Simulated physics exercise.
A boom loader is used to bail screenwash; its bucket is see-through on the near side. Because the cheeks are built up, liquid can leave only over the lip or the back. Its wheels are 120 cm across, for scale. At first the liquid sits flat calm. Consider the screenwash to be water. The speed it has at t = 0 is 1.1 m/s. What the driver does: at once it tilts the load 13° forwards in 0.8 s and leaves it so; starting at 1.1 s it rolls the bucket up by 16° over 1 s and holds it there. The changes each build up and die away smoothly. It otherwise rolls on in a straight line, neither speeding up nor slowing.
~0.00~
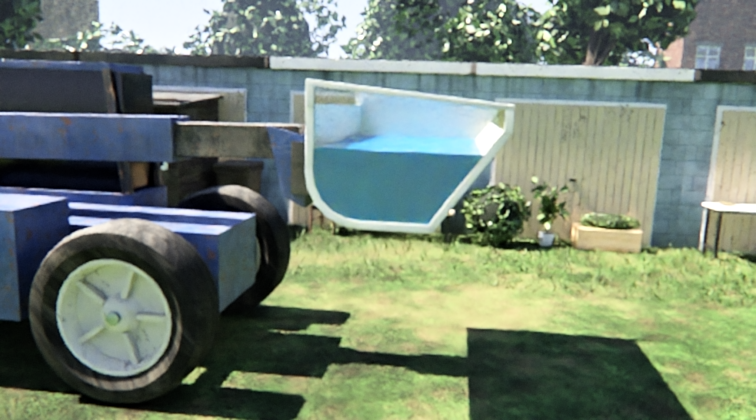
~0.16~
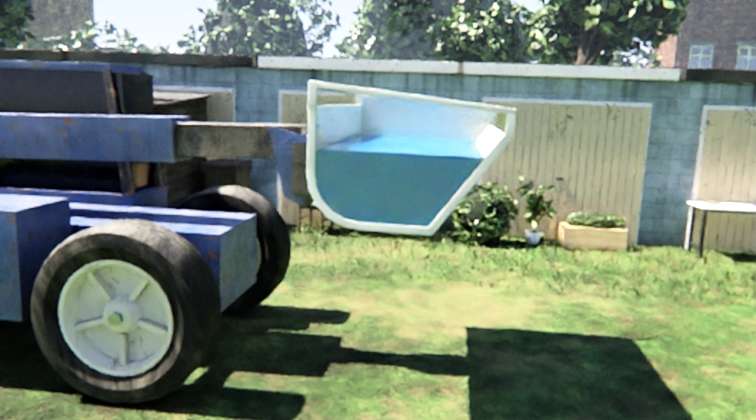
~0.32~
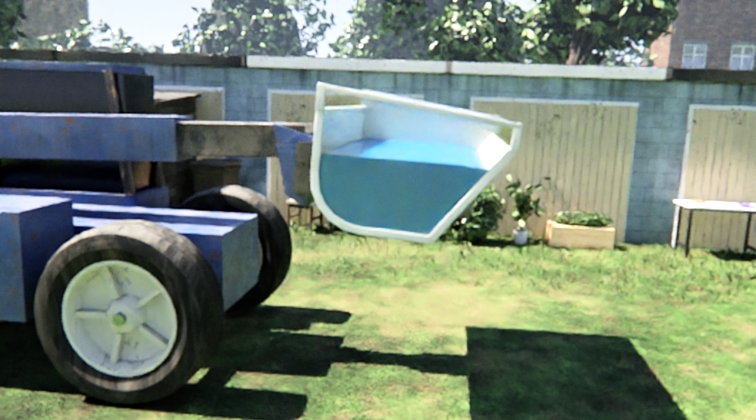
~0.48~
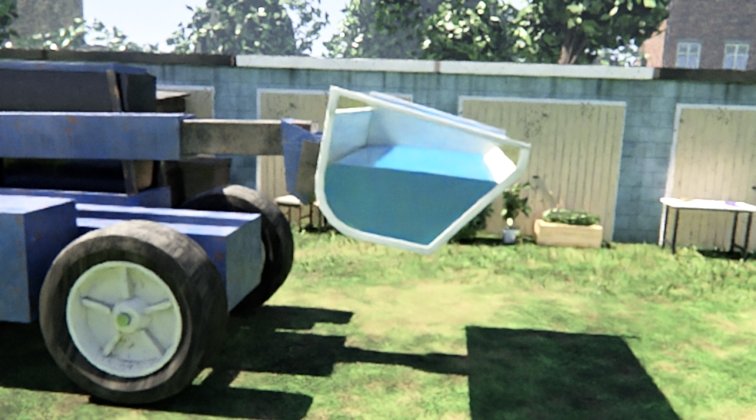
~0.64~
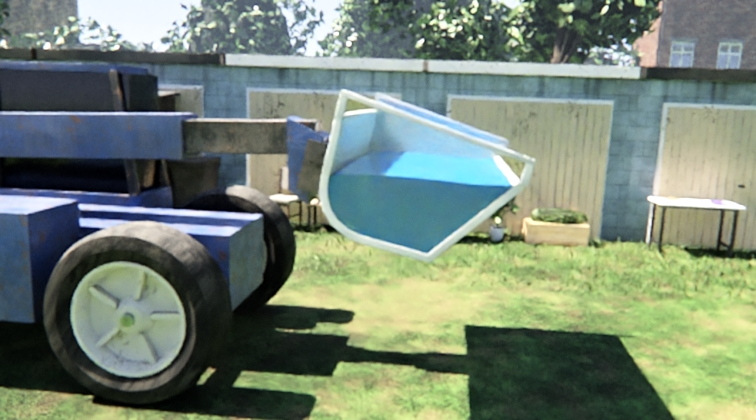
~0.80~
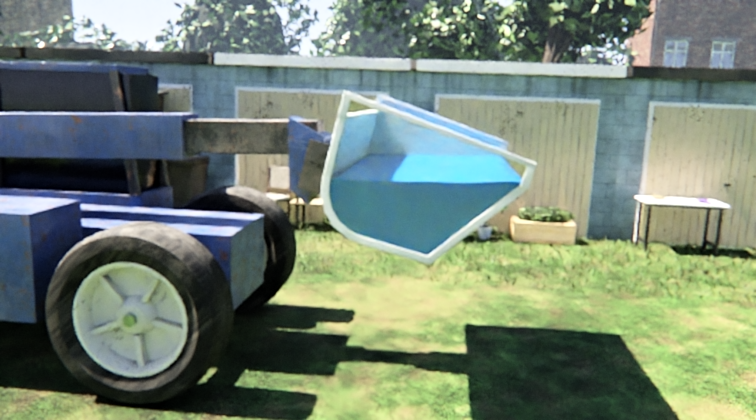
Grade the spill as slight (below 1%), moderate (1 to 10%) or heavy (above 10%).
Moderate.
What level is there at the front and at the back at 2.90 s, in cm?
Front 42 cm and back 40 cm.
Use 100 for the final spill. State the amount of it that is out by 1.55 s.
Around 100 percent of it.
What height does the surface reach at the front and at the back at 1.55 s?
Roughly 44 cm in front and 36 cm behind.
Then, 1.55 s in, the bucket is at 7° forwards, the surface stands 44 cm on the front, 37 cm on the back; the loss stands at 3 per cent, over the front.
Then, 2.20 s in, the bucket is at 3° back, the surface stands 37 cm on the front, 48 cm on the back; the loss stands at 3 per cent, over the front.
Then, 2.90 s in, the bucket is at 3° back, the surface stands 42 cm on the front, 40 cm on the back; the loss stands at 3 per cent, over the front.
Then, 4.99 s in, the loss stands at 3 per cent, over the front, 18 of 656 litres.
